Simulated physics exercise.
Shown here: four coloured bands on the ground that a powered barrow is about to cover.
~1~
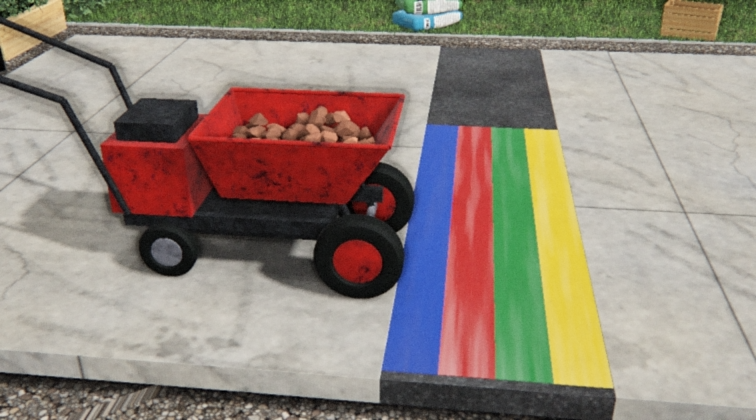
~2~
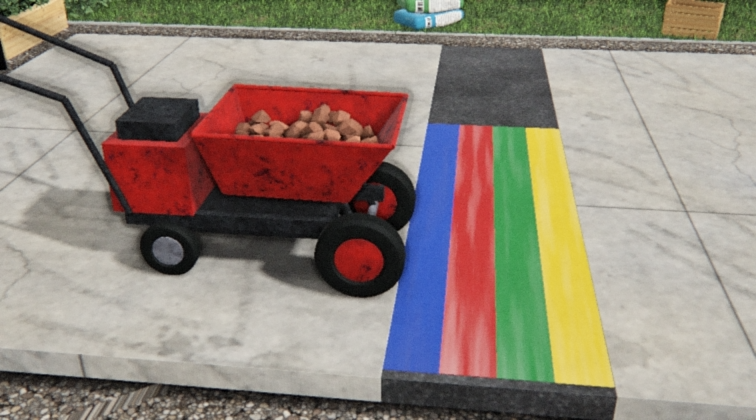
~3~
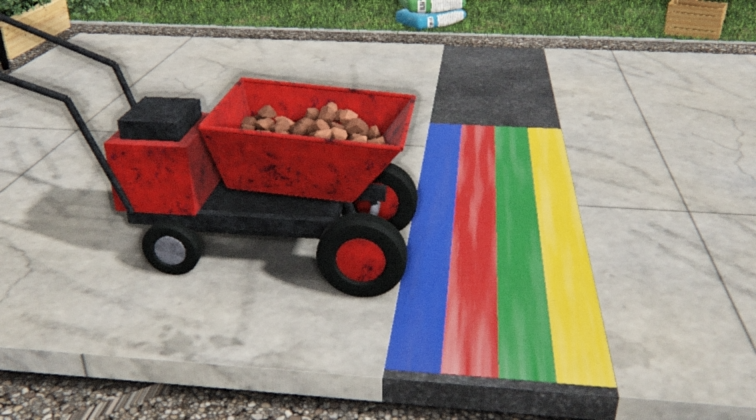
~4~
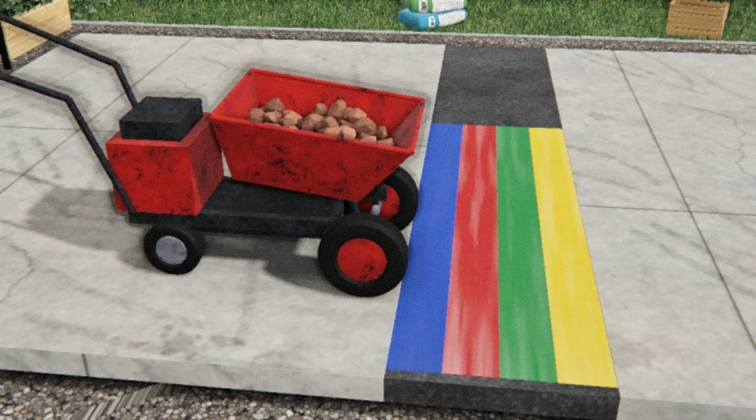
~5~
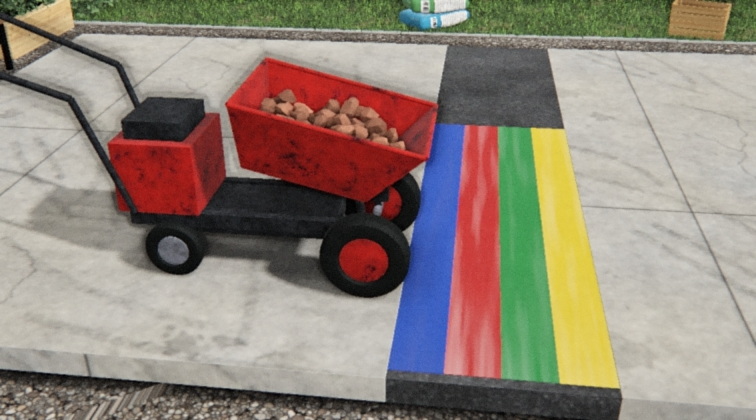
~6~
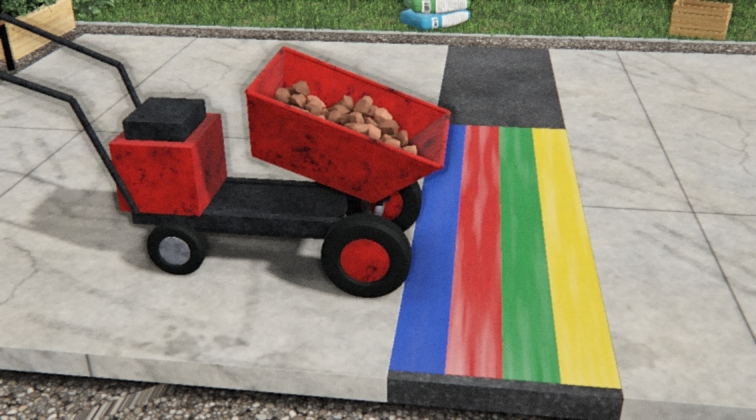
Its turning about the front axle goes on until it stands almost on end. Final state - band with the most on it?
Green band.
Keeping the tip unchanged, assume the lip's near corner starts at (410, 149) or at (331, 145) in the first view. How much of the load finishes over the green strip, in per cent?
40 % and 20 %.
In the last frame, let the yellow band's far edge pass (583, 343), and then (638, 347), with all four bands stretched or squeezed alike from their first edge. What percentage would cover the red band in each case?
In turn 10 and 30 in a hundred.
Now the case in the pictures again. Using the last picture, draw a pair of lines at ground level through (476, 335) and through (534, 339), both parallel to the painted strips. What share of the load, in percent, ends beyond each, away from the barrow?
Around 90 in a hundred for the first, 50 in a hundred for the second.
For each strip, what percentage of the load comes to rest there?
Percentages: Blue 0, red 15, green 45, yellow 30.
Soon after the last picture, skip tipped steeply; all in the skip.
A little later, skip tipped right over; nearly all in the skip; a stray few over the red strip; a small part over the green strip.
Later still, skip tipped right over; about a quarter in the skip; a stray few over the red strip; about a third over the green strip; about a quarter over the yellow strip; a small part off the paint.
By the end, skip tipped right over; a small part in the skip; a stray few over the blue strip; a small part over the red strip; about half over the green strip; about a quarter over the yellow strip; a small part off the paint.
